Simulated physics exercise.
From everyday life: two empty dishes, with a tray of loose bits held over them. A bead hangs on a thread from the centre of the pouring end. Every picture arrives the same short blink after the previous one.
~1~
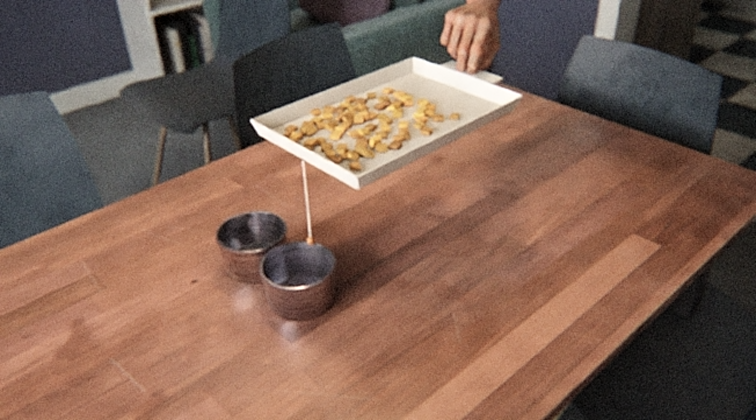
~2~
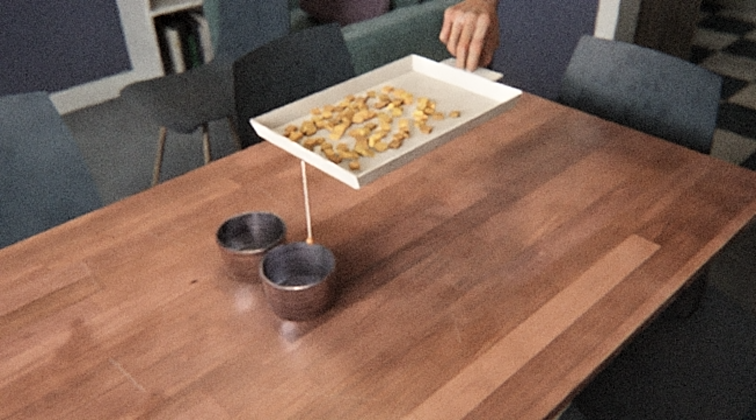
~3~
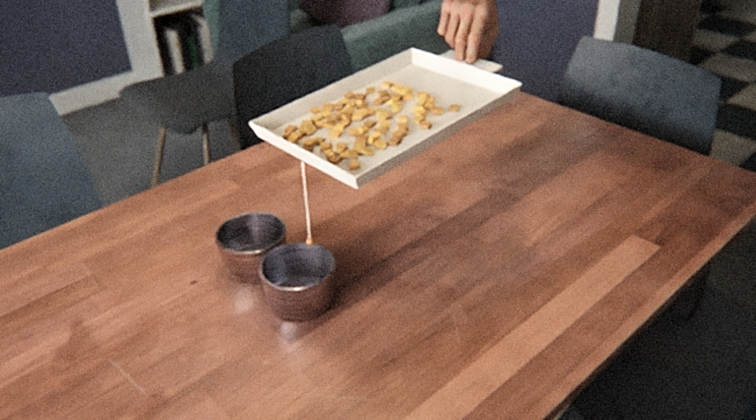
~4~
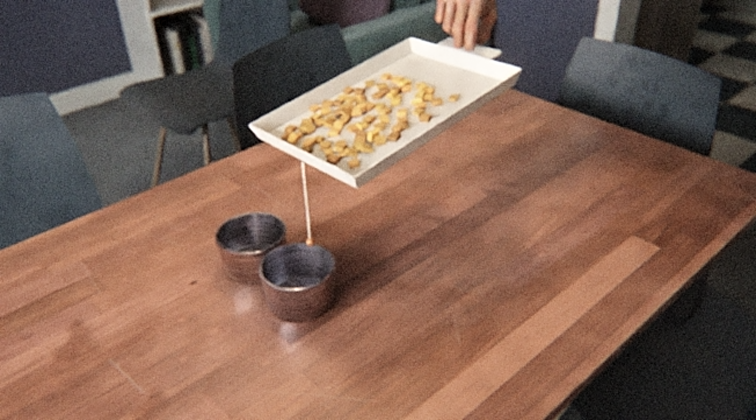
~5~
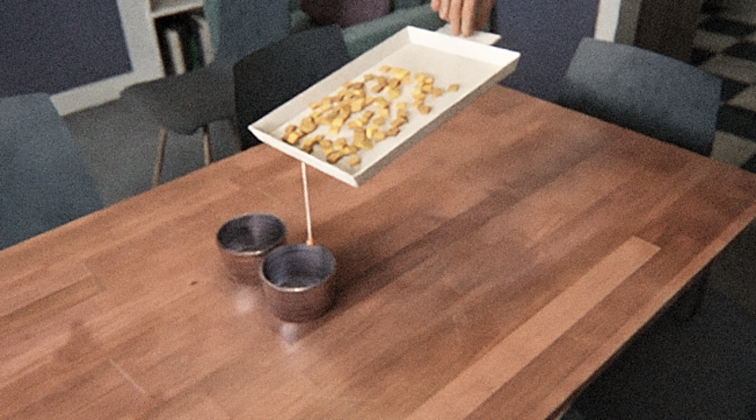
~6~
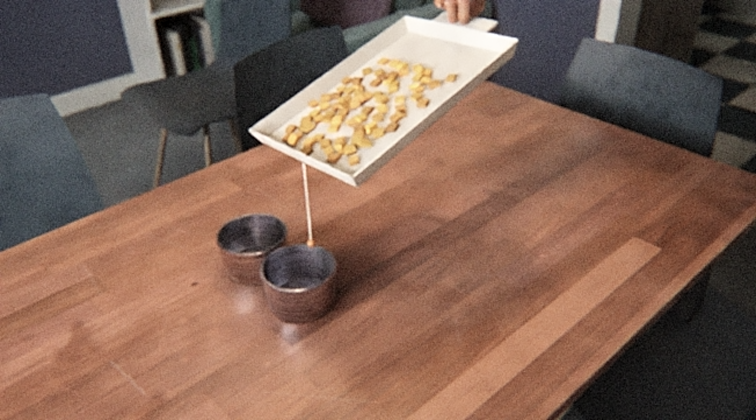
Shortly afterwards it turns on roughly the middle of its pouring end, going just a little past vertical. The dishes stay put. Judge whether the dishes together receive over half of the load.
They receive over half of it.
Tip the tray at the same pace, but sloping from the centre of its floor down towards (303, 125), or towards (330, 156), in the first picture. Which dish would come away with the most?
First place: The dish to the left; second place: The dish to the right.
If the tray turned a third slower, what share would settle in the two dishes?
Close to 90 per cent.
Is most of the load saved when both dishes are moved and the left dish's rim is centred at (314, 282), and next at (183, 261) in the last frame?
At place one the minor share; at place two the minor share.
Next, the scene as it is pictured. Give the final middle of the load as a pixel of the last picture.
Close to (259, 269).
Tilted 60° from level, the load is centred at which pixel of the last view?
In the last view the centre sits at roughly (301, 117).
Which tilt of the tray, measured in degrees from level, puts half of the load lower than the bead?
Around 100 degrees of turn.
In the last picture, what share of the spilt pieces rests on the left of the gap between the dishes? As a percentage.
Near 60 %.
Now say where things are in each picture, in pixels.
In the first picture, corners of the pouring end (258, 120) and (357, 173), level; middle of the load (359, 120), cereal squares; left dish (225, 259); right dish (270, 295); bead on its thread (311, 241).
In the second picture, corners of the pouring end (258, 120) and (357, 173), level; middle of the load (359, 119).
In the third picture, corners of the pouring end (257, 122) and (356, 173), tipped barely, lowest at the left corner; middle of the load (358, 117).
In the fourth picture, corners of the pouring end (256, 124) and (354, 172), tipped a little, lowest at the left corner; middle of the load (357, 112).
In the fifth picture, corners of the pouring end (256, 126) and (353, 172), tipped a little, lowest at the left corner; middle of the load (356, 108).
In the sixth picture, corners of the pouring end (256, 128) and (352, 172), tipped clearly, lowest at the left corner; middle of the load (355, 104); left dish (225, 261); right dish (270, 297).
Just after the last frame, tray tipped steeply; every one on the tray.
A moment on, tray tipped right over; roughly a quarter on the tray; about a tenth in the right dish; roughly a quarter in the left dish; about a tenth outside both; roughly a third in the air.
Further on, tray tipped past a quarter turn; roughly a quarter in the right dish; roughly two thirds in the left dish; about a tenth outside both.
When it is over, tray tipped past a quarter turn; roughly a quarter in the right dish; roughly two thirds in the left dish; about a tenth outside both.
